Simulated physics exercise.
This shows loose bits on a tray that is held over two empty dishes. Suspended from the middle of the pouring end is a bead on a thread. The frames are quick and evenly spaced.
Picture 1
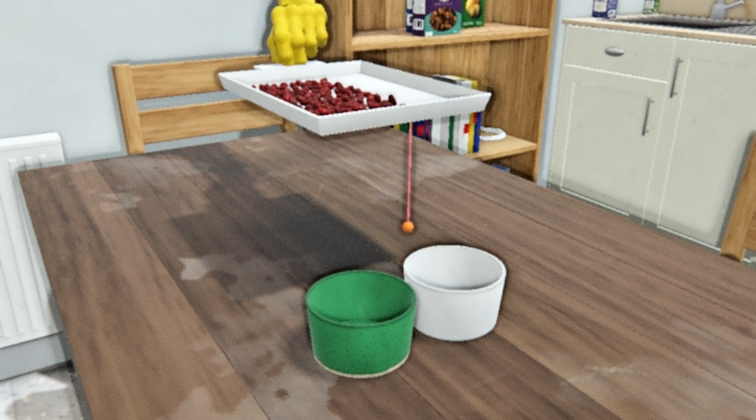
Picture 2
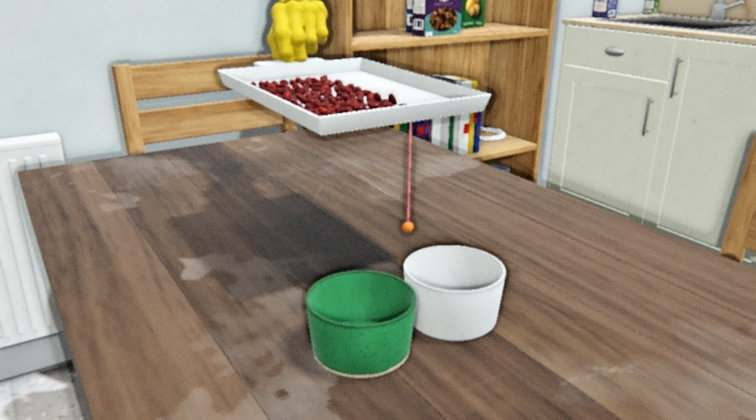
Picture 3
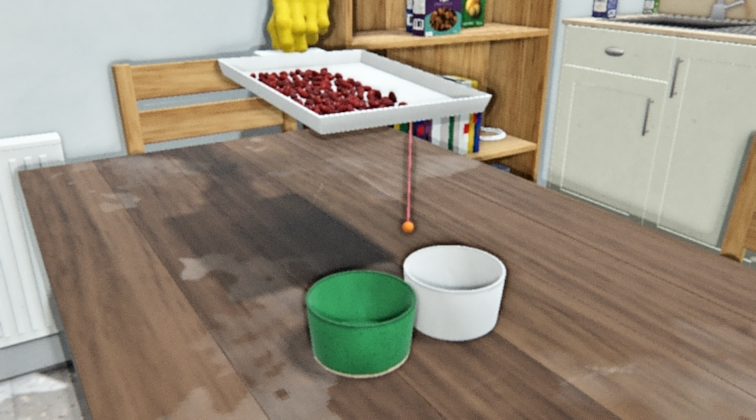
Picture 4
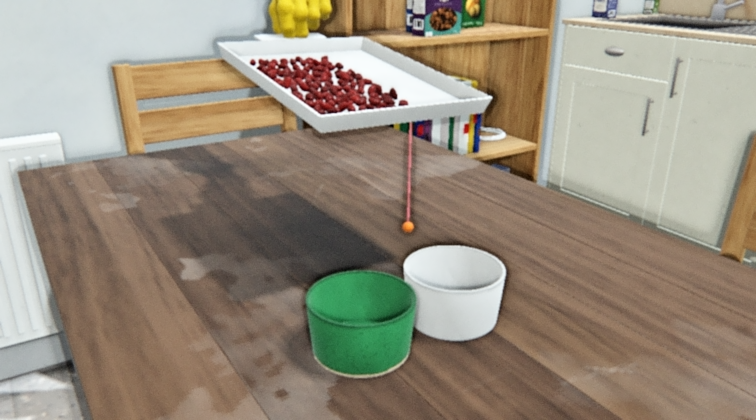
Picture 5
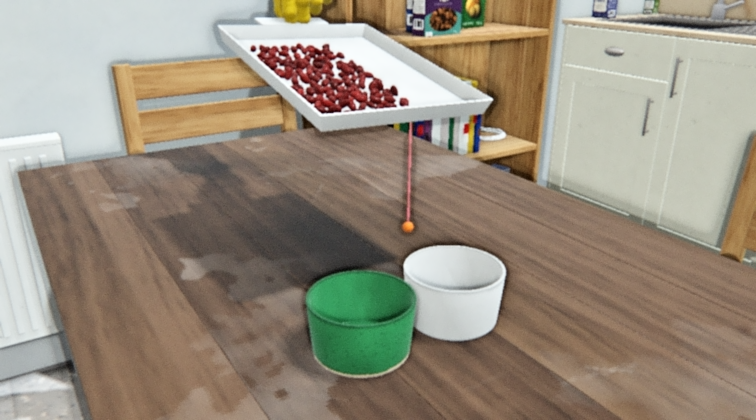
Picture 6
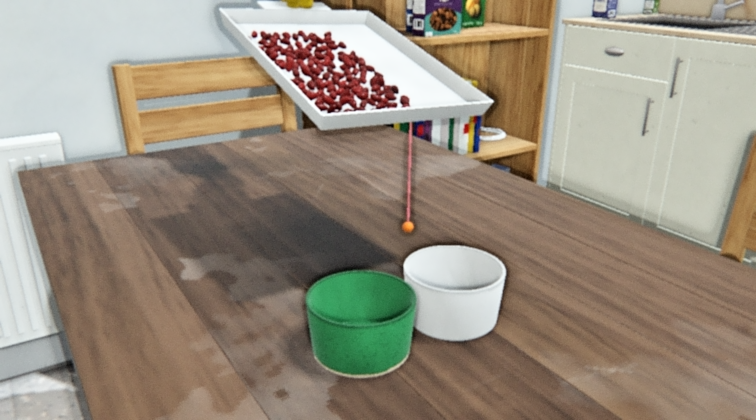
A yellow hand tilts a white tray of red beans above green and white dishes.
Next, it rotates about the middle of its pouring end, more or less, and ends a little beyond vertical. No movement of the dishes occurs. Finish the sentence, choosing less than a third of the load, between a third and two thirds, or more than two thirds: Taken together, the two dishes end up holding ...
Taken together, the two dishes end up holding between a third and two thirds of the load.
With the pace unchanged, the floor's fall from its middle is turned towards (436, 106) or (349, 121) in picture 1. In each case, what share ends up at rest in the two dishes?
Close to 0 percent first and close to 20 percent second.
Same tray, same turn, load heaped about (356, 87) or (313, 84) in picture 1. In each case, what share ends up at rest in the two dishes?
Share in order: Roughly 40 %, 50 %.
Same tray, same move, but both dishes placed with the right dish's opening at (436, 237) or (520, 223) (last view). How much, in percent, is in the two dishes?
The first try yields 20% and the second yields 60%.
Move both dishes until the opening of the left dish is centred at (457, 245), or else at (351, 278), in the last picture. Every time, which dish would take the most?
First try: The left-hand one. Second try: The right-hand one.
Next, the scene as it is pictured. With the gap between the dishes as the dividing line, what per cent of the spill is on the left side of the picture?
Close to 10 %.
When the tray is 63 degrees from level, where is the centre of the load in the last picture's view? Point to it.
In the last view, the load is centred near (403, 88).
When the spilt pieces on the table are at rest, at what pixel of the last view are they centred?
I'd mark it at about (493, 281).
Shortly afterwards, tray tipped steeply; all but a few on the tray; only a few in the air.
Next, tray tipped past a quarter turn; the bulk on the tray; only a few in the left dish; only a few in the right dish; a little outside both; a little in the air.
Some moments later, tray tipped past a quarter turn; near a quarter in the left dish; near a third in the right dish; near half outside both.
In the end, tray tipped past a quarter turn; near a quarter in the left dish; near a third in the right dish; near half outside both.
